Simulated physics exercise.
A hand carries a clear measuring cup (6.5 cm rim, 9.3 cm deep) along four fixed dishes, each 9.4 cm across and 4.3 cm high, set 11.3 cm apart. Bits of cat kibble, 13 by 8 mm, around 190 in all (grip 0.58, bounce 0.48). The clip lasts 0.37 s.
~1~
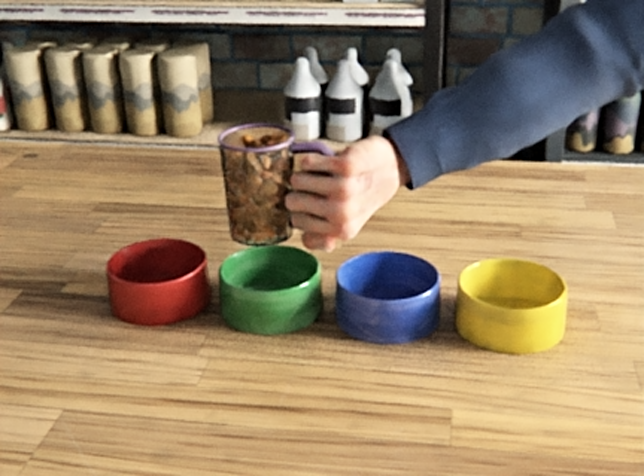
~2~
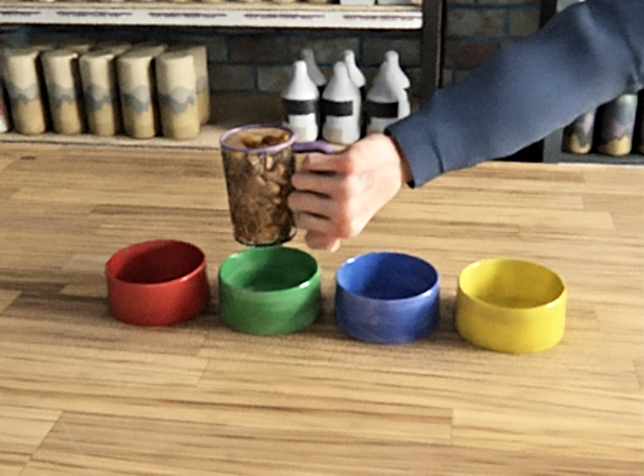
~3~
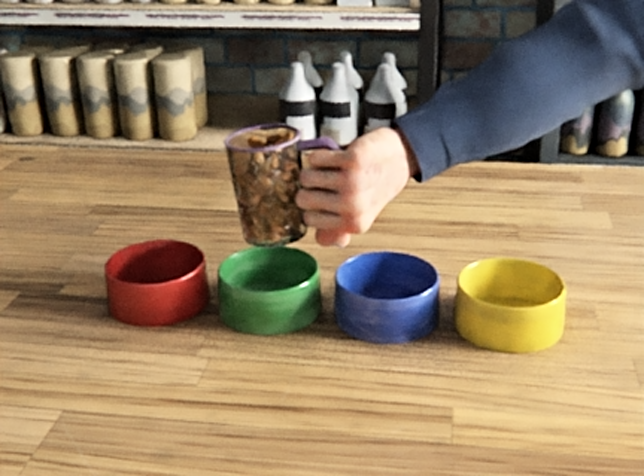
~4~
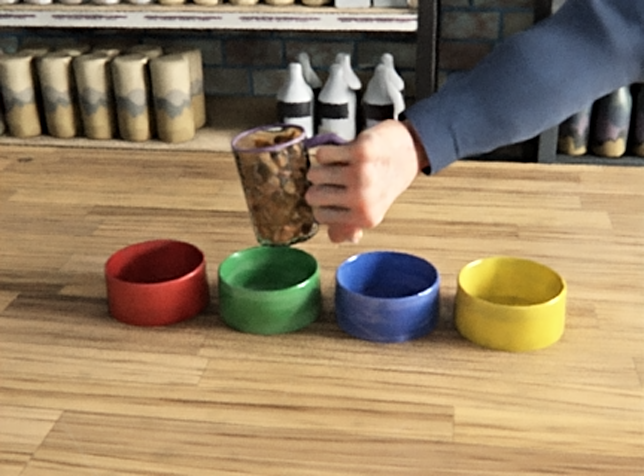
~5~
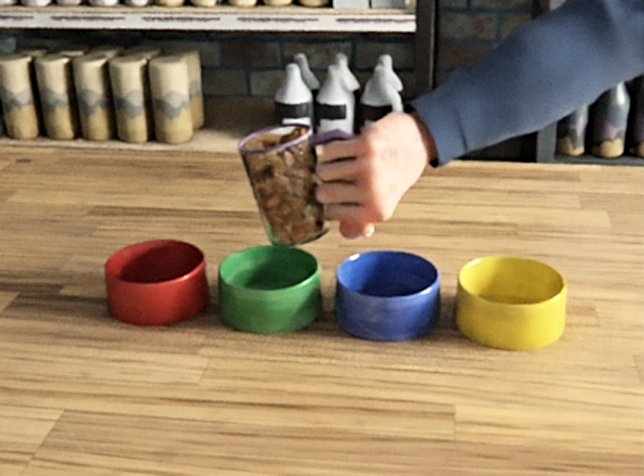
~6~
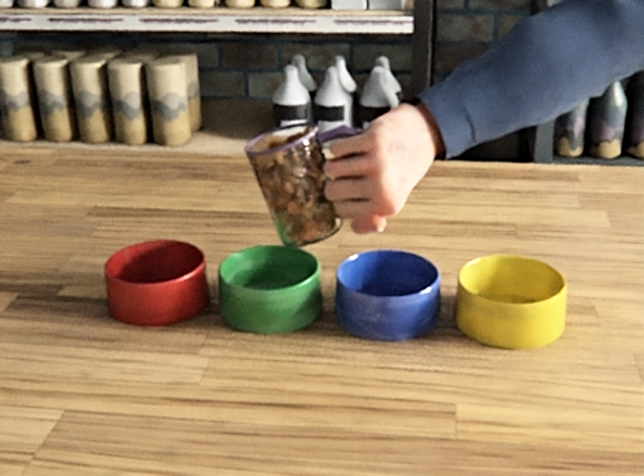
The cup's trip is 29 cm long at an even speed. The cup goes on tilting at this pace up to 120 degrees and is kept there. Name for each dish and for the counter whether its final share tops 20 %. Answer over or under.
Red under, blue under, green under, yellow over, counter under.
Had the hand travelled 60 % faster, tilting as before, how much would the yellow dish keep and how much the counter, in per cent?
Yellow 100, counter 0.
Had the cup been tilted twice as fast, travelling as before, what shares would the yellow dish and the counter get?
Yellow 0; counter 10.
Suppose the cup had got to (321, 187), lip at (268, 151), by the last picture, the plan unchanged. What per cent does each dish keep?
Red 0; blue 0; green 0; yellow 100.
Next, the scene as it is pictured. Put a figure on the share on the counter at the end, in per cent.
About 10 per cent.
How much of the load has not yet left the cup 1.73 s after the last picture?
About 85 per cent.
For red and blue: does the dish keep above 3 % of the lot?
Red no, blue yes.
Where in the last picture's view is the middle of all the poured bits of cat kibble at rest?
Around (500, 302).
Then, 1.04 s after the last picture, tilt 68 degrees; cup holds 100 %.
Then, 1.73 s after the last picture, tilt 103 degrees; cup holds 85 %, blue 10 %.
Then, 2.45 s after the last picture, tilt 120 degrees; cup holds 5 %, blue 10 %, yellow 70 %.
In the end, red 0 %, blue 10 %, green 0 %, yellow 80 %, counter 10 %.
